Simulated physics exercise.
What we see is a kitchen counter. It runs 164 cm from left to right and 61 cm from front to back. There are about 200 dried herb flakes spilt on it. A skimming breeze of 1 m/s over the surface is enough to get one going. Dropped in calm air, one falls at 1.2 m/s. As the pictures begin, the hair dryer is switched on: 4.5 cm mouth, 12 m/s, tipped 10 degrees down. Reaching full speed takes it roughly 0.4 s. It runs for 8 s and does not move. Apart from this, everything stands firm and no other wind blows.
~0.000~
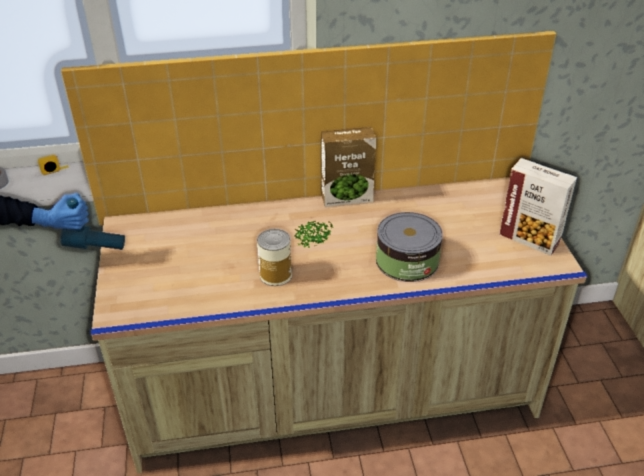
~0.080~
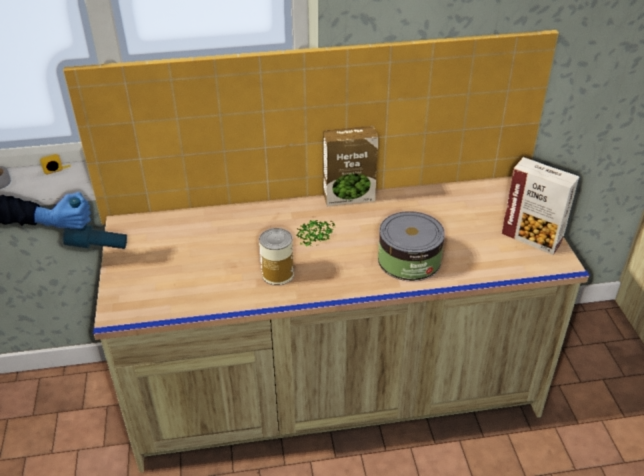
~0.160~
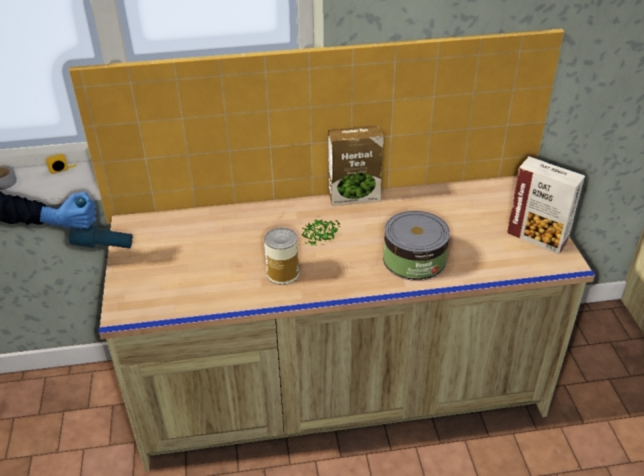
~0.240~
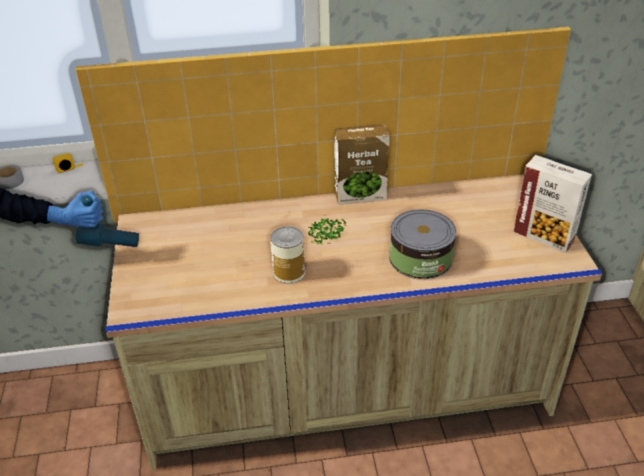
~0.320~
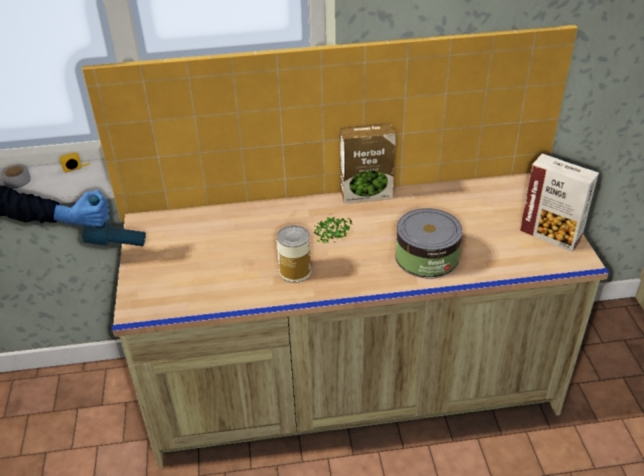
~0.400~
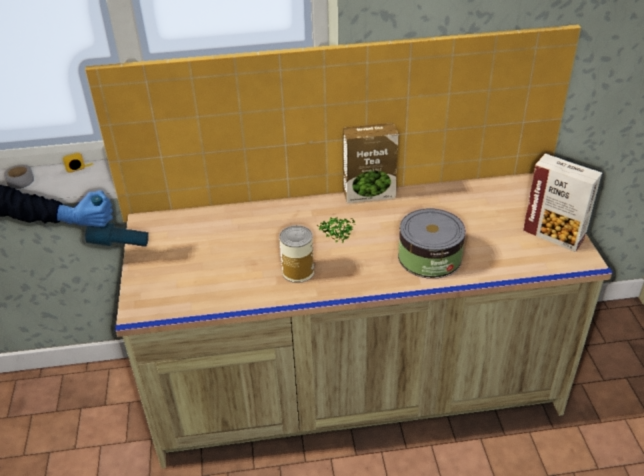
A blue-gloved hand in a dark sleeve holds a teal hair dryer at the left end of a pale wooden kitchen counter, seen from above and in front. Green herb flakes lie mid-counter between a small brown-labelled tin, a brown tea carton and a wide green tin, with a red-and-white carton at right. The camera shifts slightly left, and only a few flakes stir at the end.
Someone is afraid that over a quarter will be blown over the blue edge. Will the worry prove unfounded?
Yes, it does not happen.
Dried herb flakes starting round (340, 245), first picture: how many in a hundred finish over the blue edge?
It would come to some 20 in a hundred.
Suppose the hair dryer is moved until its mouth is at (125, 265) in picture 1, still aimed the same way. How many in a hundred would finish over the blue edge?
0 per cent.
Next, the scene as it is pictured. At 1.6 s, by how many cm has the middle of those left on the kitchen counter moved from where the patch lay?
I'd say close to 60 cm.
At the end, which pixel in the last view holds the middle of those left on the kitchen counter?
Around (505, 179).
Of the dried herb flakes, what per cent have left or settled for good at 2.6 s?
I reckon around 60 per cent.
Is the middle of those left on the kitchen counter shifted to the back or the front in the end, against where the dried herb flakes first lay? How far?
To the far end, near enough 20 cm.
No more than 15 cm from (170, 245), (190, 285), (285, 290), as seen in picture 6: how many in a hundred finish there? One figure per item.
Estimates in listed order: 0 %; 0 %; 0 %.
After 1.6 s, 68 % are on the move or not yet settled, 0 % are over the blue edge; the middle of those still in play is near (488, 188).
After 2.6 s, 44 % are on the move or not yet settled, 0 % are over the blue edge; the middle of those still in play is near (496, 183).
After 4.4 s, 30 % are on the move or not yet settled, 0 % are over the blue edge; the middle of those still in play is near (498, 181).
After 8.0 s, at the end, 0 % are over the blue edge; the middle of those still in play is near (505, 179).
